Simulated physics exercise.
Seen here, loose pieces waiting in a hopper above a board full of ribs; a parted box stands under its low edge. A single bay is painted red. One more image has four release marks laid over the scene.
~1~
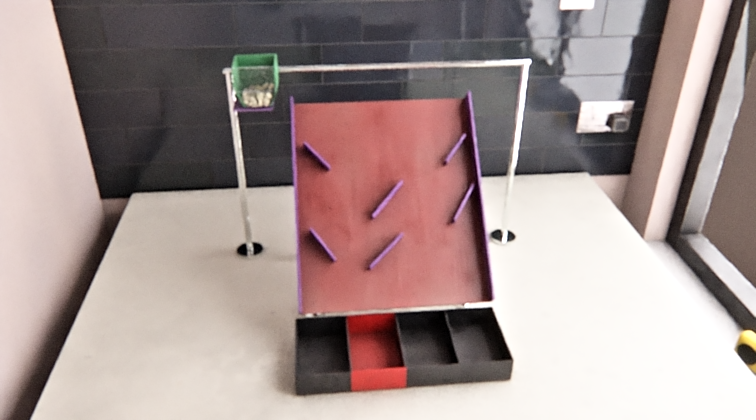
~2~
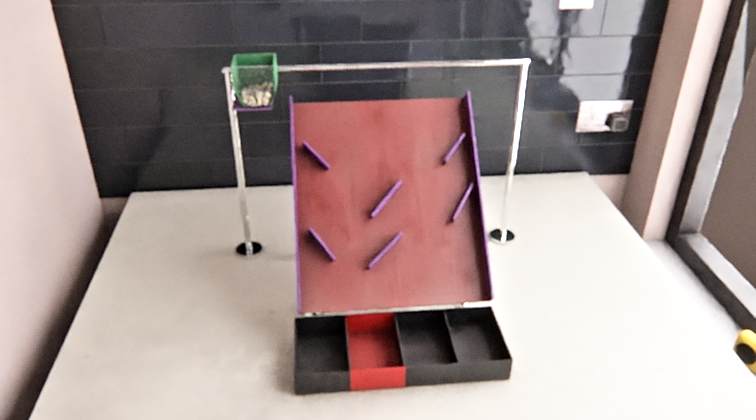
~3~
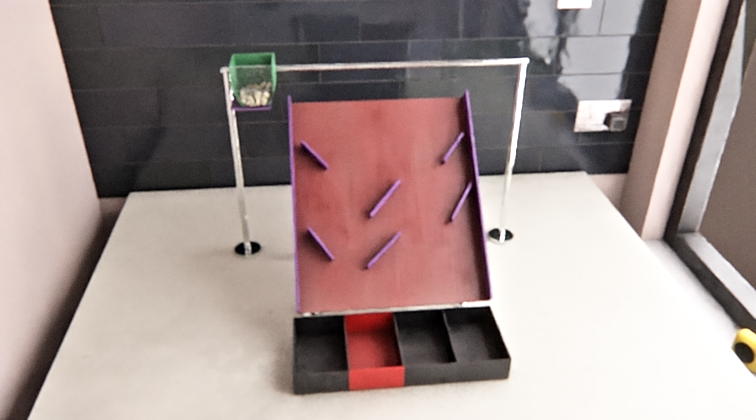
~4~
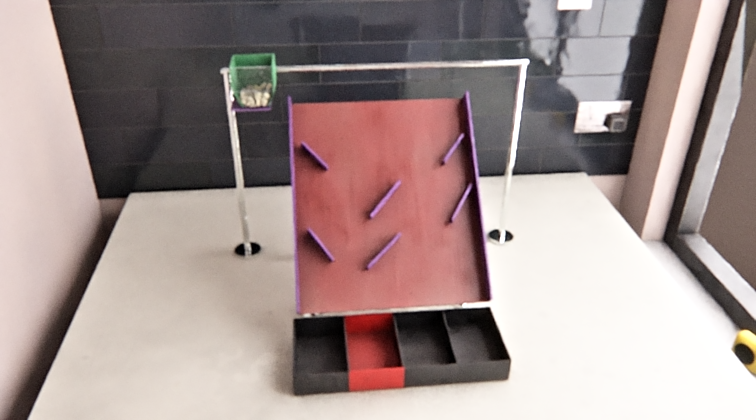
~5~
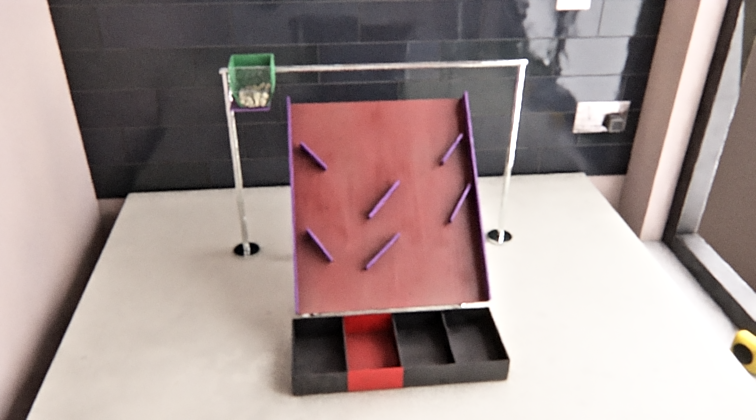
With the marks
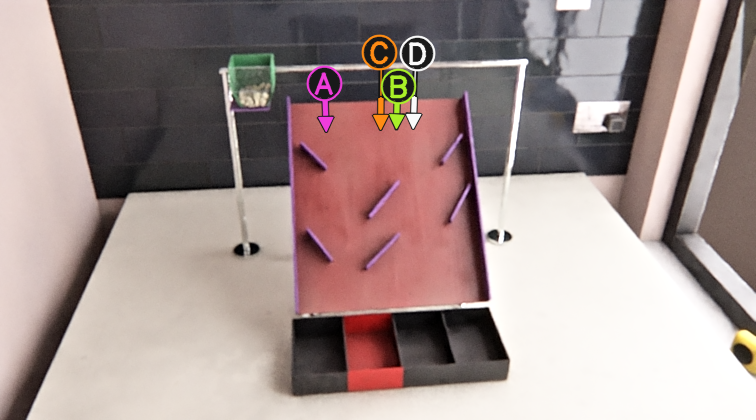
At the start, a green hopper of pale beans hangs at the upper left of a sloping reddish board with purple ribs, above a black box with one red bay. Through to the end, the beans stay in the hopper and nothing visibly moves apart from a slight shift of the view.
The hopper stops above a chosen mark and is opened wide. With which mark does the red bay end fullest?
It is A.
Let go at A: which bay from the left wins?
The second.
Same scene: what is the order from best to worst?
Best to worst: A, C, B, D.
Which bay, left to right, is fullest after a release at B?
The third.
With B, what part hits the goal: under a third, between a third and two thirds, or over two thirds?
It is under a third.
On the marked copy, mark A meets the board at (326, 126); mark B meets the board at (396, 123); mark C meets the board at (380, 124); mark D meets the board at (413, 123).
If A is chosen, roughly two thirds in the red bay, roughly a third in other bays.
If B is chosen, roughly a quarter in the red bay, roughly two thirds in other bays, about a tenth outside the box.
If C is chosen, roughly a third in the red bay, roughly half in other bays, about a tenth outside the box.
If D is chosen, just a few in the red bay, almost all in other bays, about a tenth outside the box.
